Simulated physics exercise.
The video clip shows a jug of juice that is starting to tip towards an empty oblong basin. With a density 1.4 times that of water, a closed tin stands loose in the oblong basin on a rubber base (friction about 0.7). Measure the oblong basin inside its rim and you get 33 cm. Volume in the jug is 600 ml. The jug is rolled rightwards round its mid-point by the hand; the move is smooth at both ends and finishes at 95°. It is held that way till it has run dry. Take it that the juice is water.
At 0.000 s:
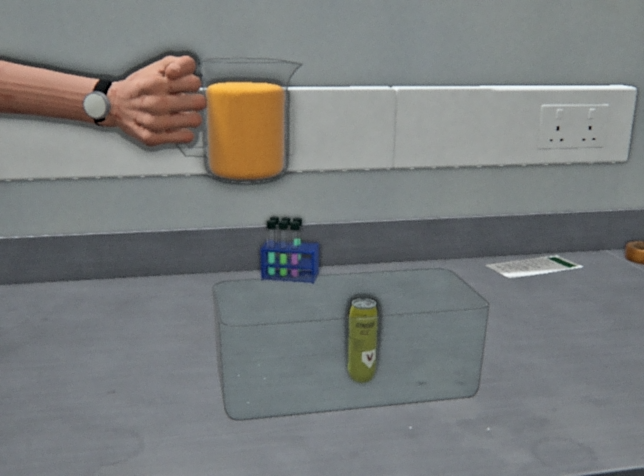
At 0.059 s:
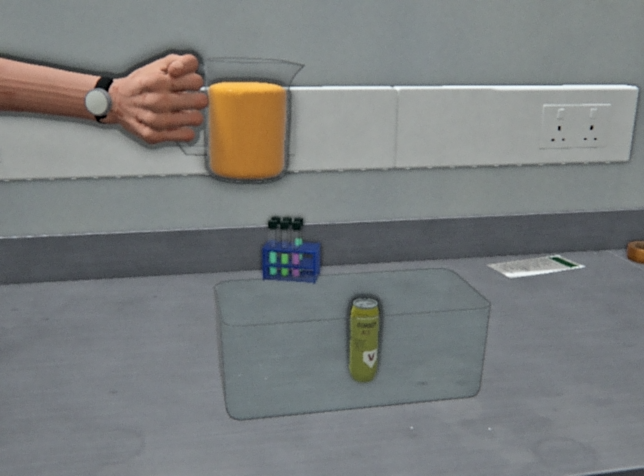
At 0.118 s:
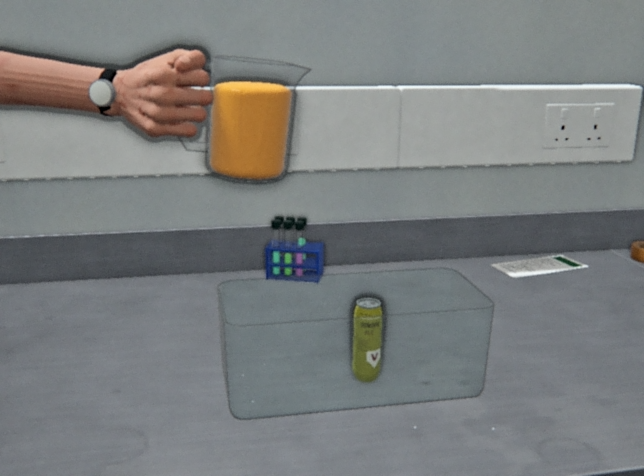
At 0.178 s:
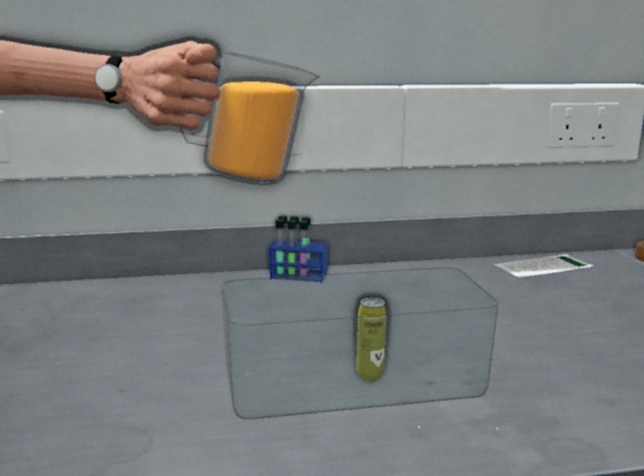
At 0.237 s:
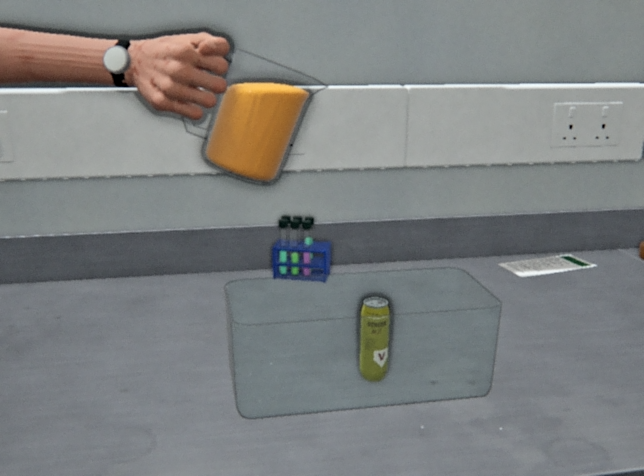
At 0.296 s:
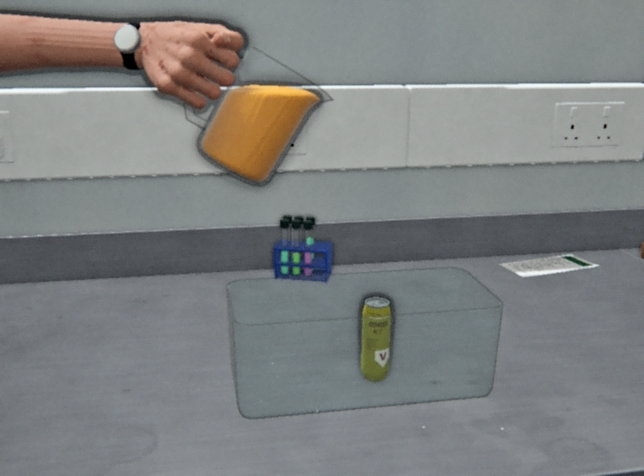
A hand wearing a watch held a clear jug of orange juice above a glass basin with a green can inside, then gradually tilted the jug to the right over the grey counter.
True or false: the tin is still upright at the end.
True.
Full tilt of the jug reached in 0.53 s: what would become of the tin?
The tin stays up.
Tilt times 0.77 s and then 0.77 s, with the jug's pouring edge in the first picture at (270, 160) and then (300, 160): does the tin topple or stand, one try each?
Trial 1 - tin stays standing; trial 2 - tin tips.
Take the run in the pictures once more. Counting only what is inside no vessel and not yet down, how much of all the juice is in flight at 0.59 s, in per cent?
Close to 22 per cent, I'd say.
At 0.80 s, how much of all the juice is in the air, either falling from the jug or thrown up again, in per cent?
I'd put it at about 32 per cent of the liquid.
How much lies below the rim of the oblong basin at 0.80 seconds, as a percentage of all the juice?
The fraction sits near 34 in a hundred.
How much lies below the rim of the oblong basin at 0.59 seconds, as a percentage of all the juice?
About 2%.
Then, 0.59 s in, the tilt is 82° and 77 per cent is still to pour; the tin stands where it began.
Then, 0.80 s in, the tilt is 95° and 34 per cent is still to pour; the tin stands where it began.
Then, 1.03 s in, the tilt is 95° and 12 per cent is still to pour; the tin stands where it began.
Then, 1.27 s in, the tilt is 95° and 4 per cent is still to pour; the tin stands where it began.
Finally, the tin stands where it began.
